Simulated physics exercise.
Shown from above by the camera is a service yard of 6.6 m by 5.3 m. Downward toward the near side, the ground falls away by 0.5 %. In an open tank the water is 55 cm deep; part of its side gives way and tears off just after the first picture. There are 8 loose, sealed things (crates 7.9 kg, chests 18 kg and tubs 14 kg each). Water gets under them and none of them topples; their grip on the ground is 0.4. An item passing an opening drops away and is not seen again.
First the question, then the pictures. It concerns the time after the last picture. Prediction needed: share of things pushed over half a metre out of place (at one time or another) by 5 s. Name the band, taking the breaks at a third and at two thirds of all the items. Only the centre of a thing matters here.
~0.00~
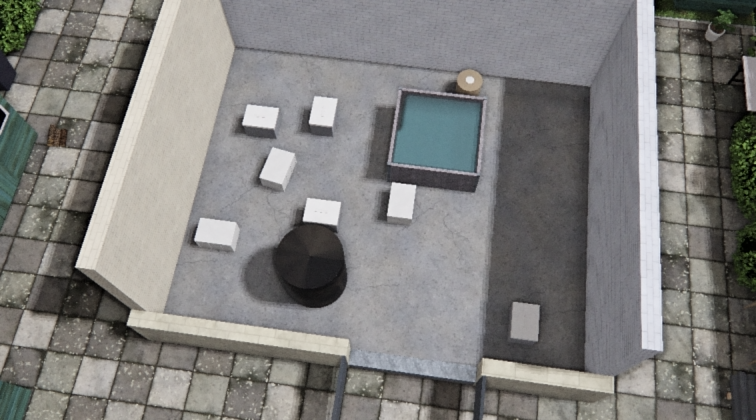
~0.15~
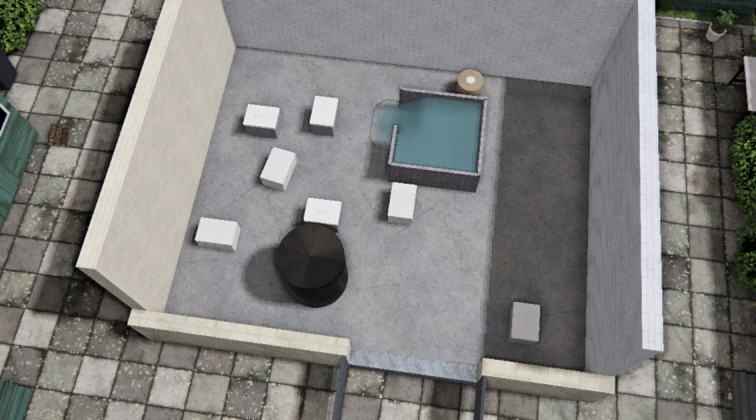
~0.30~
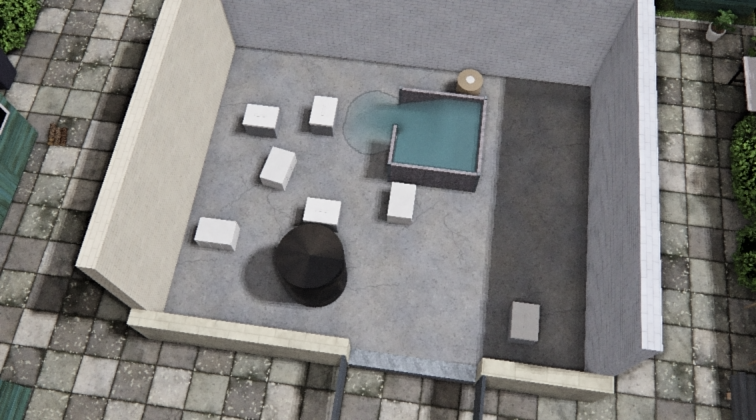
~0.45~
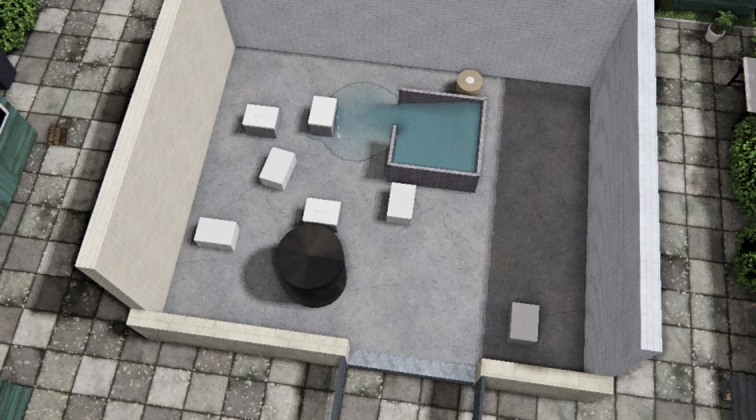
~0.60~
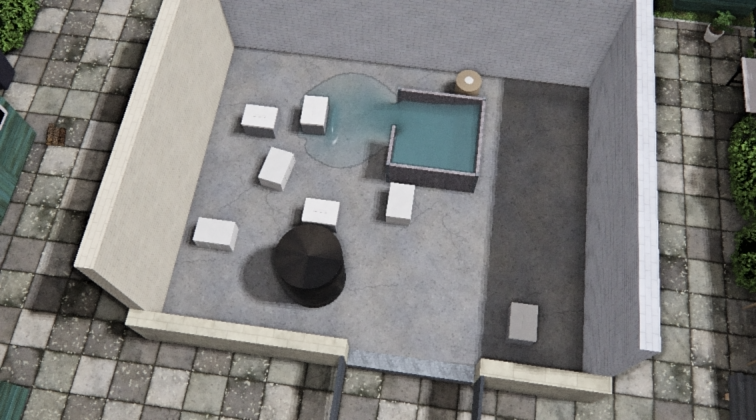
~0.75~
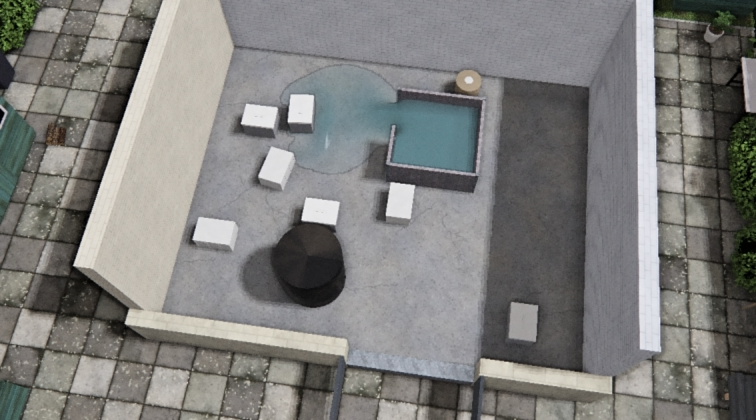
The fraction lands in the middle third.
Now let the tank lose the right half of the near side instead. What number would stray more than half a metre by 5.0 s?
Then the count would be 1.
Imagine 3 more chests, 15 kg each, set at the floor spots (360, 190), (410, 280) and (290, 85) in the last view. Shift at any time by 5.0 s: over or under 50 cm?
In the order asked: Not as far, not as far, farther than that.
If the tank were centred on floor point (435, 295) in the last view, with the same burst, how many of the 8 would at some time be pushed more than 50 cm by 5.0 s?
That would give 4.
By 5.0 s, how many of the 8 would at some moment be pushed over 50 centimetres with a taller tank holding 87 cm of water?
Then 4.
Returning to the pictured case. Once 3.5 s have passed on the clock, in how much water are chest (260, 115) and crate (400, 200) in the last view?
First roughly 10 cm, second roughly 0 cm.
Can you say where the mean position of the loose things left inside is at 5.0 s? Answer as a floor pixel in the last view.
I'd put it around (332, 238).
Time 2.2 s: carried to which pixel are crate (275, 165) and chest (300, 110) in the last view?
Estimated pixels: (216, 206) and (231, 93).
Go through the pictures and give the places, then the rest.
The first picture shows a chest at (323, 111), on the bottom; a crate at (277, 165), on the bottom; 2.0 m2 under water; 0 of 8 have shifted.
The second picture shows a chest at (324, 111) rests on the ground; a crate at (278, 165) rests on the ground; 2.3 m2 under water; 0 of 8 have shifted.
The third picture shows a chest at (324, 110) rests on the ground; a crate at (277, 165), on the bottom; water covers 2.9 m2; 0 of 8 have shifted.
The fourth picture shows a chest at (323, 111) rests on the ground; a crate at (277, 165), on the bottom; water covers 3.5 m2; 0 of 8 have shifted.
The fifth picture shows a chest at (314, 110), on the bottom, 14 cm from its start; a crate at (276, 165), on the bottom; 4.2 m2 under water; 1 of 8 have shifted.
The sixth picture shows a chest at (301, 108) rests on the ground, 37 cm from its start; a crate at (276, 165) rests on the ground; water covers 5.1 m2; 1 of 8 have shifted.
After 1.1 s 1 of 8 are over 50 cm from their spots; 0 afloat.
After 2.2 s 3 of 8 are over 50 cm from their spots; 1 afloat.
After 3.5 s 4 of 8 are over 50 cm from their spots; 3 afloat.
After 5.0 s 4 of 8 are over 50 cm from their spots, and 4 have been at some point; 2 afloat.
